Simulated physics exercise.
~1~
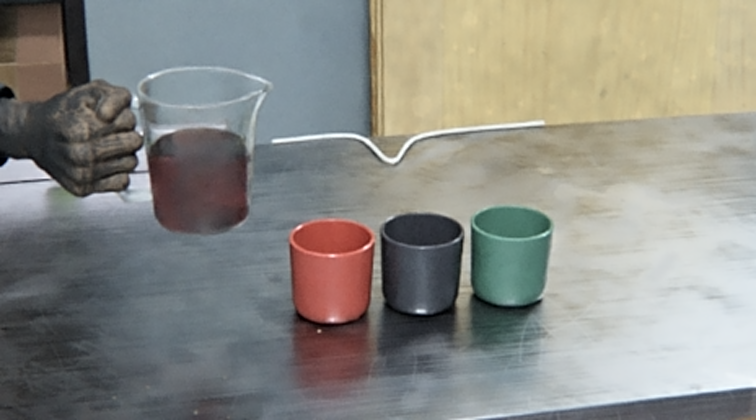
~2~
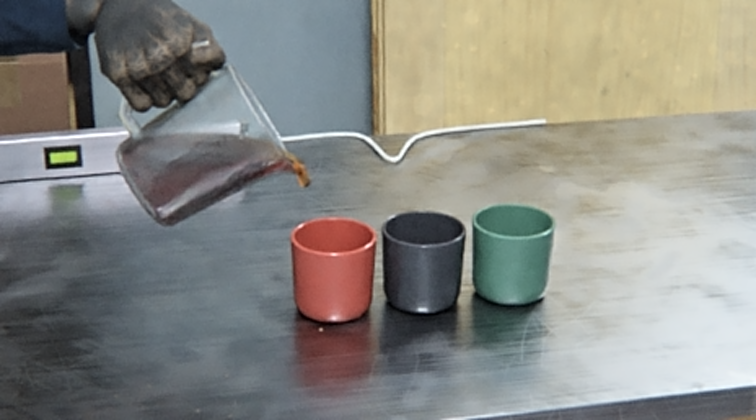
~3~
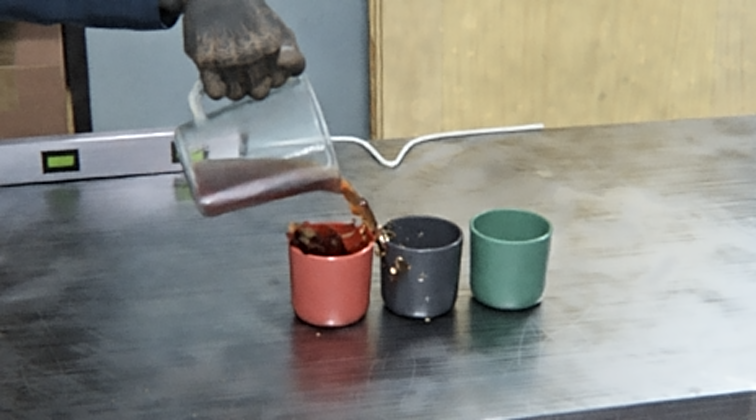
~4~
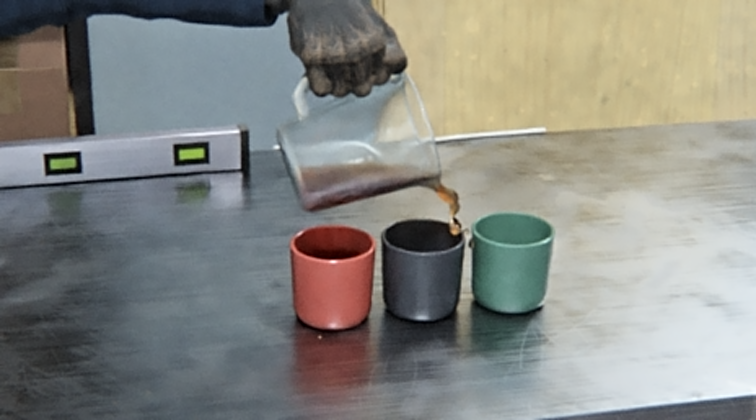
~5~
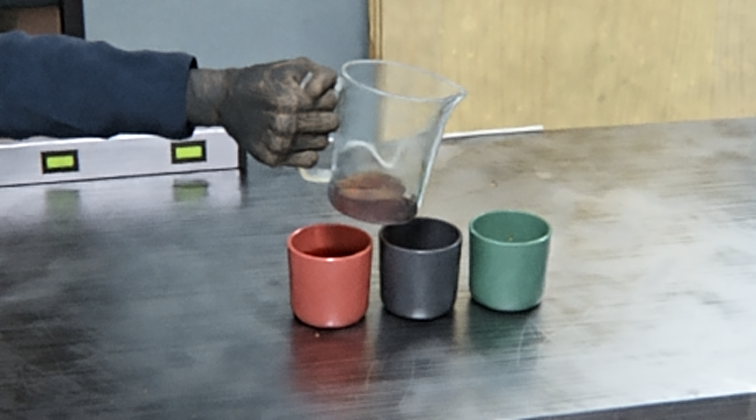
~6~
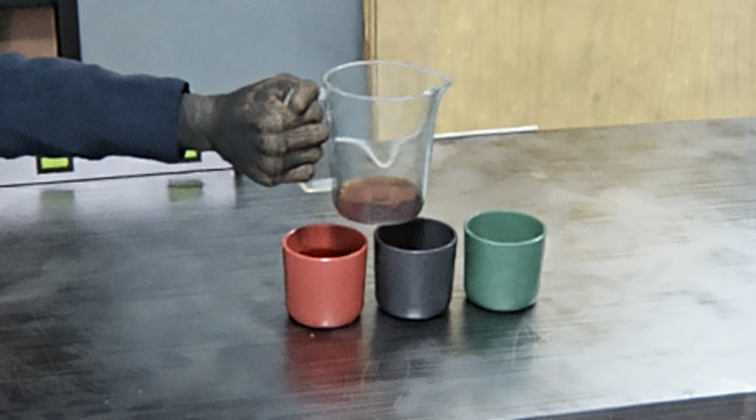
A dark-gloved hand in a navy sleeve holds a clear pitcher of reddish-brown tea at the left of a dark, shiny table top, seen from the front and slightly above. Red, dark grey and green mugs stand in a row, with a white wire and a pale wooden panel behind. The hand tips the pitcher, and tea pours into the red mug, some splashing towards the grey one. Moving right, the stream reaches the grey mug and its right edge beside the green one. The hand then levels the pitcher and holds it above the mugs, a little tea still inside.
